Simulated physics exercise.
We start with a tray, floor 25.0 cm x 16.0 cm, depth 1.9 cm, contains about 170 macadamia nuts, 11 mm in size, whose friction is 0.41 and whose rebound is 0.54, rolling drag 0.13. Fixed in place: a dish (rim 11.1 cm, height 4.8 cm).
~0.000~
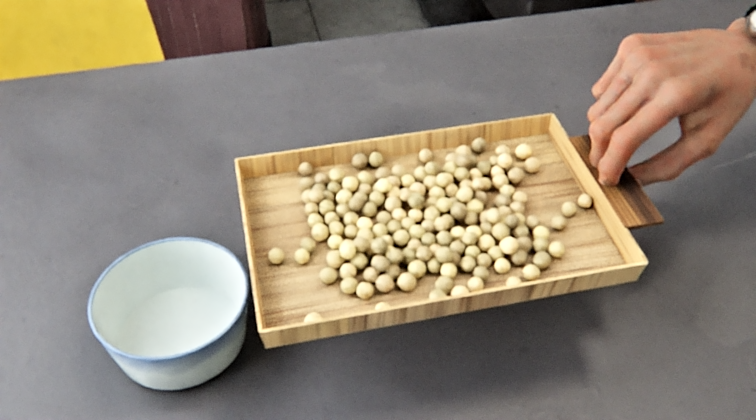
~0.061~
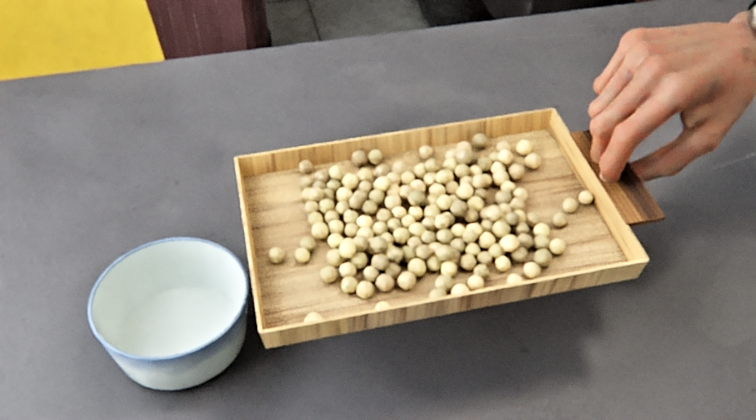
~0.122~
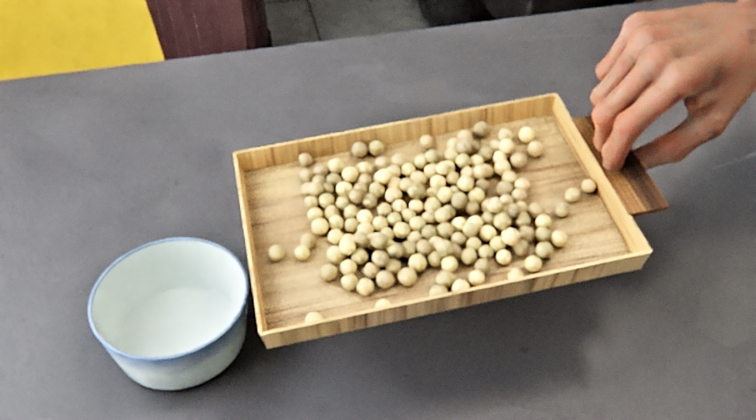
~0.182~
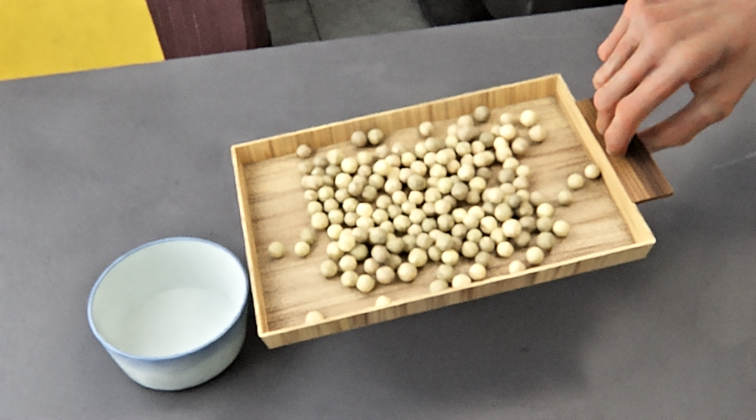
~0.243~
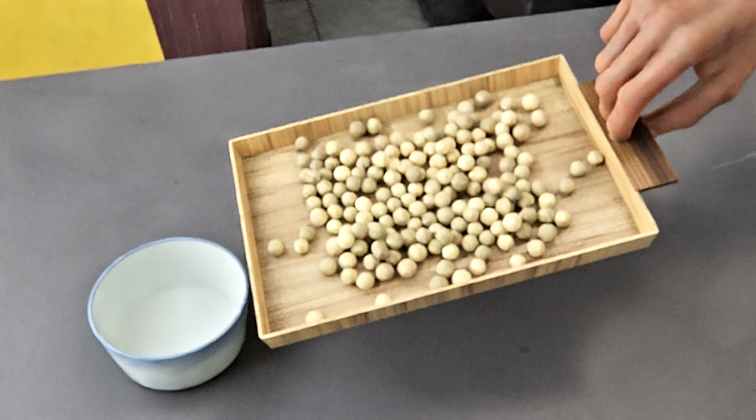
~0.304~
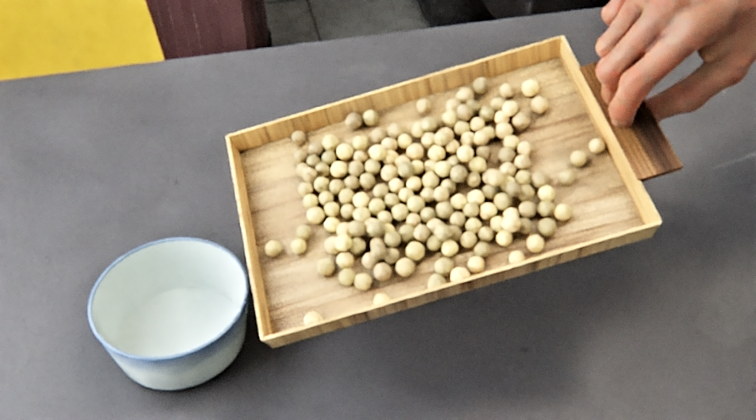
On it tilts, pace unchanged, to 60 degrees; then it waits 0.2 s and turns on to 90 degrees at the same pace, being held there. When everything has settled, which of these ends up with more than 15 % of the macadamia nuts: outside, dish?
Outside: More, dish: Not more.
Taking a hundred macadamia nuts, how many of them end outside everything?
Result: About 95 per cent.
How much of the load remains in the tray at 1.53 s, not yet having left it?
Close to 95 per cent of the load.
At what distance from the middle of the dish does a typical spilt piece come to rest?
About 16 centimetres.
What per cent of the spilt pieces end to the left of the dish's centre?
20 %, approximately.
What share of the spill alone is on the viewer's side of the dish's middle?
Share: Around 100 %.
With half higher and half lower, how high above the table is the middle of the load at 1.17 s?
16 centimetres or so.
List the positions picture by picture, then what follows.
Tray at (461, 297); tilt 0 degrees; leading edge at (247, 236); middle of the load at (432, 215); dish at (169, 294), in the first picture.
Tray at (461, 296); tilt 1 degrees; leading edge at (247, 235); middle of the load at (432, 213), in the second picture.
Tray at (462, 293); tilt 4 degrees; low side front left; leading edge at (246, 234); middle of the load at (433, 206), in the third picture.
Tray at (462, 289); tilt 9 degrees; low side front left; leading edge at (245, 232); middle of the load at (433, 197), in the fourth picture.
Tray at (462, 285); tilt 13 degrees; low side front left; leading edge at (244, 230); middle of the load at (433, 188), in the fifth picture.
Tray at (461, 282); tilt 17 degrees; low side front left; leading edge at (243, 229); middle of the load at (431, 181); dish at (169, 294). It turns about 70 degrees a second, in the sixth picture.
Then, at 0.78 s, tilt 50 degrees; tray 100 %; middle of all pieces near (370, 209).
After 1.17 s, tilt 60 degrees; tray 95 %, outside 5 %; middle of all pieces near (352, 223).
After 1.53 s, tilt 80 degrees; tray 95 %, outside 5 %; middle of all pieces near (326, 238).
After 1.88 s, tilt 90 degrees; tray 50 %, outside 5 %, in the air 40 %; middle of all pieces near (299, 310).
By 3.3 s all is still; dish 0 %, tray 0 %, outside 95 %.
